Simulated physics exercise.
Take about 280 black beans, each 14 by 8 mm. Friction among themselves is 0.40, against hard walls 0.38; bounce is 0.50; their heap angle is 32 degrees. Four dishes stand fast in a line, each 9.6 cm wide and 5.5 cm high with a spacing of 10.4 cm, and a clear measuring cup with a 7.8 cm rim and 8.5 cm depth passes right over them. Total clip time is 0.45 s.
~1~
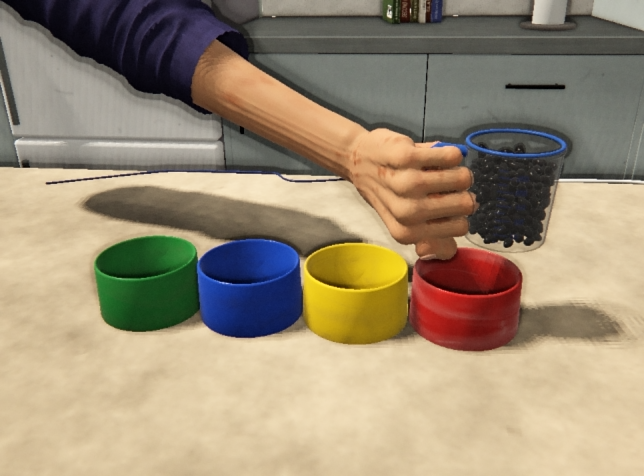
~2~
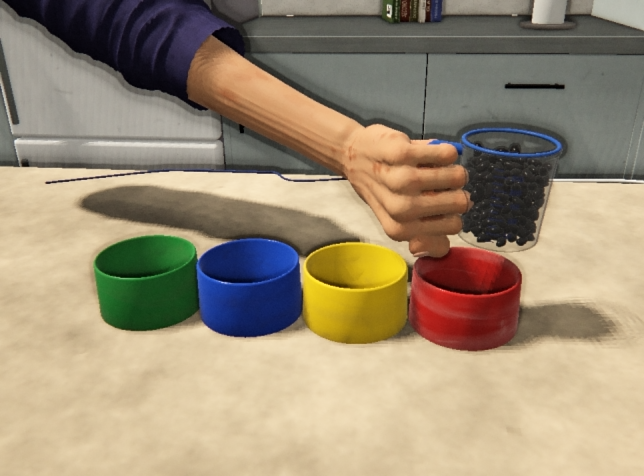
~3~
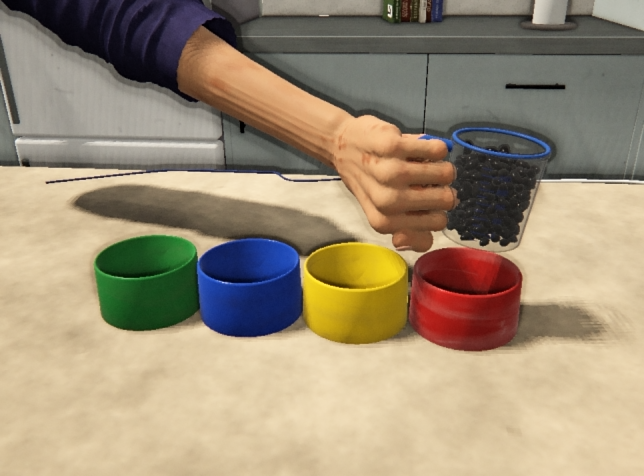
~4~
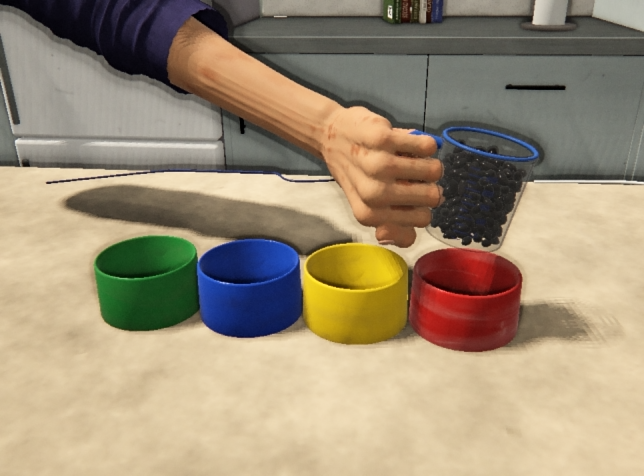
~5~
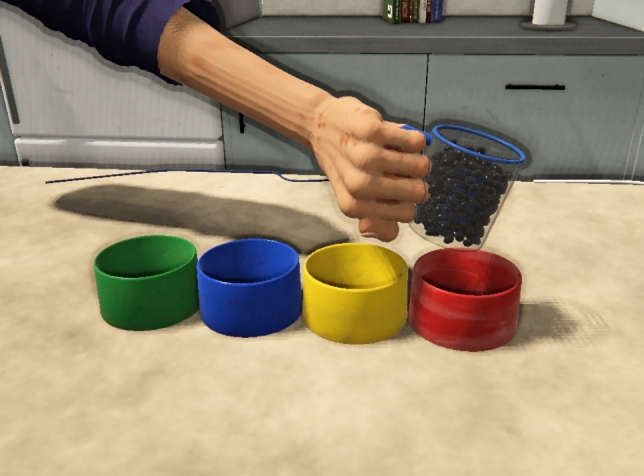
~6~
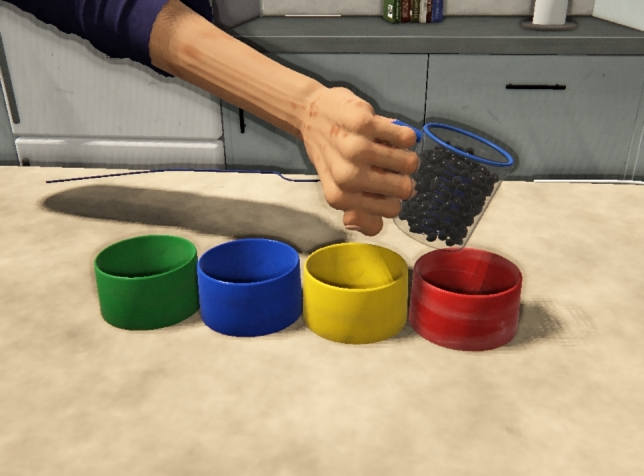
On a kitchen counter, green, blue, yellow and red dishes sit in a row while a hand from the upper left holds a clear, blue-rimmed cup of black beans behind the red one. The hand moves the cup slowly left, gradually tilting it rightward as the dishes stay still.
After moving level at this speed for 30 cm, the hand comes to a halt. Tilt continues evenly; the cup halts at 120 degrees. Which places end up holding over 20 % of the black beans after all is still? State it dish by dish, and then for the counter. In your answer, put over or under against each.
Red - under; blue - over; green - under; yellow - under; counter - under.
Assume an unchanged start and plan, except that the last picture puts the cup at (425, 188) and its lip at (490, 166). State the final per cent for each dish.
Per cent kept: Red 0, blue 100, green 0, yellow 0.
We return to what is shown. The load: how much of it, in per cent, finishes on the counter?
The answer is roughly 0 per cent.
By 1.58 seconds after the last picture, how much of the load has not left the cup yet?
It works out to about 90 per cent of the load.
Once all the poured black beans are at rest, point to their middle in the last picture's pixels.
My guess is close to (248, 285).
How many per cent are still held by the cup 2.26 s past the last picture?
5 per cent.
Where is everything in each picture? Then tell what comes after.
In the first picture, cup at (509, 190), tilt 0 degrees, lip at (563, 144), moved 0.0 cm; middle of the pieces at (505, 191); red dish at (467, 271); yellow dish at (356, 266); blue dish at (249, 261); green dish at (146, 257).
In the second picture, cup at (503, 190), tilt 2 degrees, lip at (558, 145), moved 0.4 cm; middle of the pieces at (500, 191).
In the third picture, cup at (490, 190), tilt 6 degrees, lip at (548, 148), moved 1.6 cm; middle of the pieces at (486, 190).
In the fourth picture, cup at (476, 190), tilt 10 degrees, lip at (536, 153), moved 2.8 cm; middle of the pieces at (472, 190).
In the fifth picture, cup at (462, 189), tilt 15 degrees, lip at (523, 156), moved 4.0 cm; middle of the pieces at (458, 189).
In the sixth picture, cup at (448, 189), tilt 19 degrees, lip at (511, 160), moved 5.3 cm; middle of the pieces at (444, 188); red dish at (467, 271); yellow dish at (356, 265); blue dish at (249, 260); green dish at (146, 256).
Then, 0.95 s after the last picture, tilt 66 degrees; cup holds 100 %.
Then, 1.58 s after the last picture, tilt 97 degrees; cup holds 90 %, blue 5 %, yellow 5 %.
Then, 2.26 s after the last picture, tilt 120 degrees; cup holds 5 %, blue 95 %, yellow 5 %.
In the end, red 0 %, blue 95 %, green 0 %, yellow 5 %, counter 0 %.
